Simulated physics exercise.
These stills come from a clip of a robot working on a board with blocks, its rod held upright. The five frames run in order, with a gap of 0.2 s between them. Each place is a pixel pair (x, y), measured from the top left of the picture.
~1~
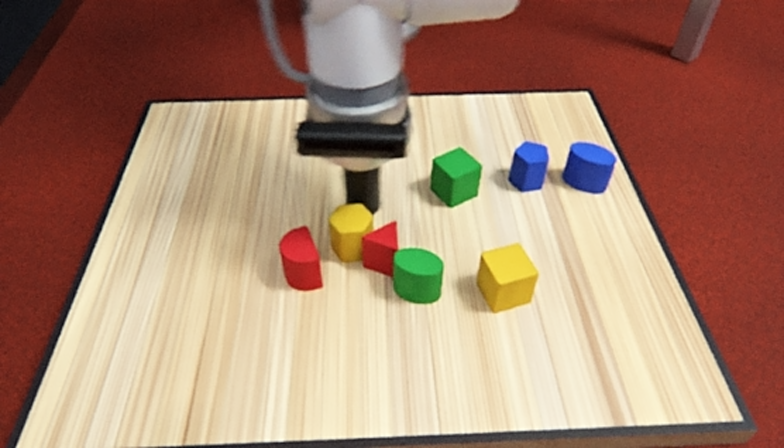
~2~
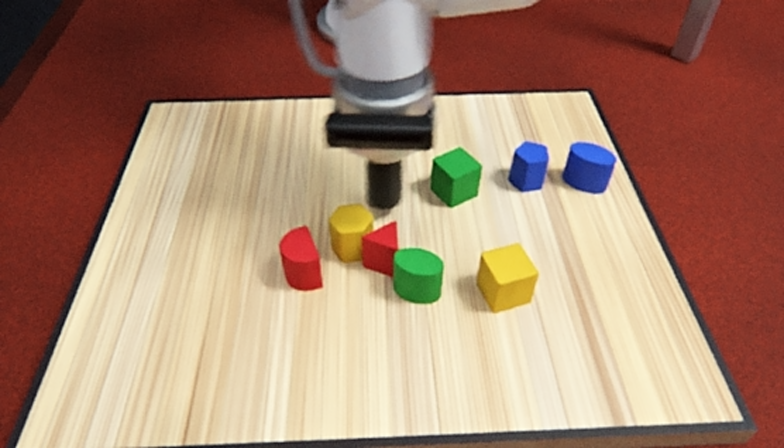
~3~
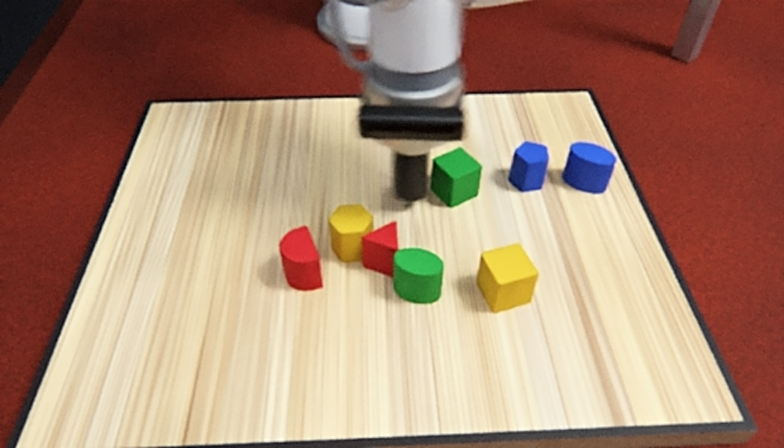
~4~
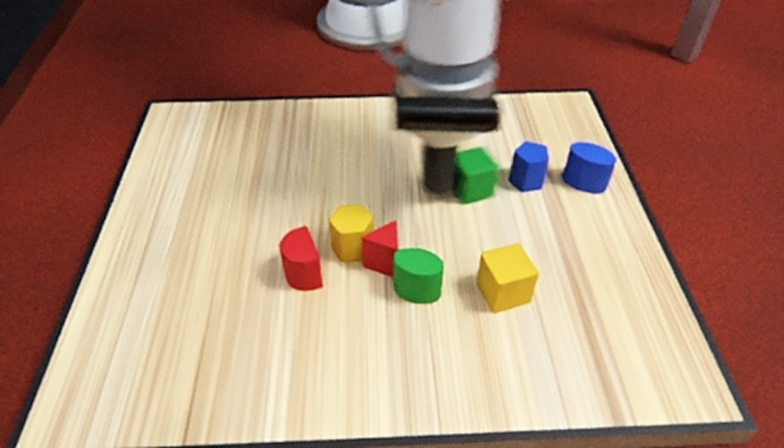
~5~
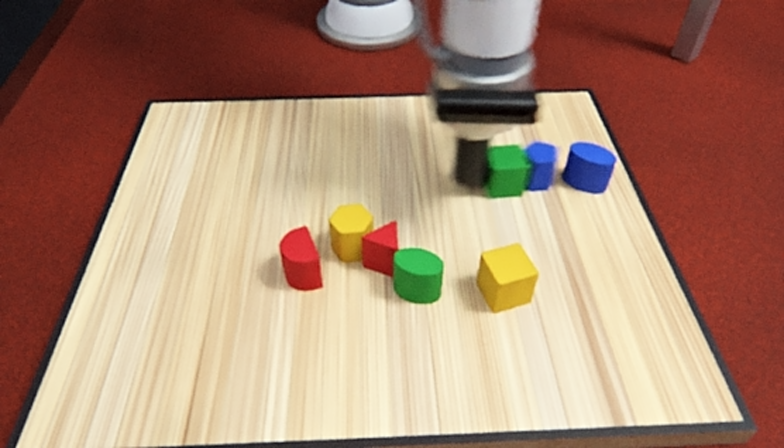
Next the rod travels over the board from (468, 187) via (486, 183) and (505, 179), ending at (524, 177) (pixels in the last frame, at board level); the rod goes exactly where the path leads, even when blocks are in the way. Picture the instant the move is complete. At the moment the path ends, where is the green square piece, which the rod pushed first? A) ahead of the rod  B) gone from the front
I'll go with A - ahead of the rod.
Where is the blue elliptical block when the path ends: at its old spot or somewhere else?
It leaves its spot.
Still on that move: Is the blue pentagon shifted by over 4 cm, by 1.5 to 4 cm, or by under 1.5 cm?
Beyond 4 cm.
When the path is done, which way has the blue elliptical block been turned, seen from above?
From overhead, clockwise.
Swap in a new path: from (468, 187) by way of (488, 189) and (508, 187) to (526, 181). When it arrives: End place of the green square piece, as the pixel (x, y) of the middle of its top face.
Just about (567, 146).
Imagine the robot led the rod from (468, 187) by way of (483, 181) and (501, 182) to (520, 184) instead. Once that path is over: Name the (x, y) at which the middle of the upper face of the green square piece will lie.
At pixel (561, 150).
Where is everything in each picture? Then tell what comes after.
Lower end of the rod (363, 206), tops of blocks, green square piece (457, 162), blue pentagon (533, 151), blue elliptical block (594, 152), in the first picture.
Rod (385, 199), blocks as before, in the second picture.
Rod (410, 191), blocks as before, in the third picture.
Rod (438, 184), green square piece (476, 160), in the fourth picture.
Rod (469, 177), green square piece (508, 156), blue pentagon (542, 151), blue elliptical block (594, 152), in the fifth picture.
On the path given first. Halfway along, rod (497, 171); green square piece (536, 150); blue pentagon (570, 149), turned 20° clockwise; blue elliptical block (608, 152), turned 20° clockwise.
At the end, rod (526, 167); green square piece (565, 145); blue pentagon (597, 142); blue elliptical block (628, 152), turned 70° clockwise.
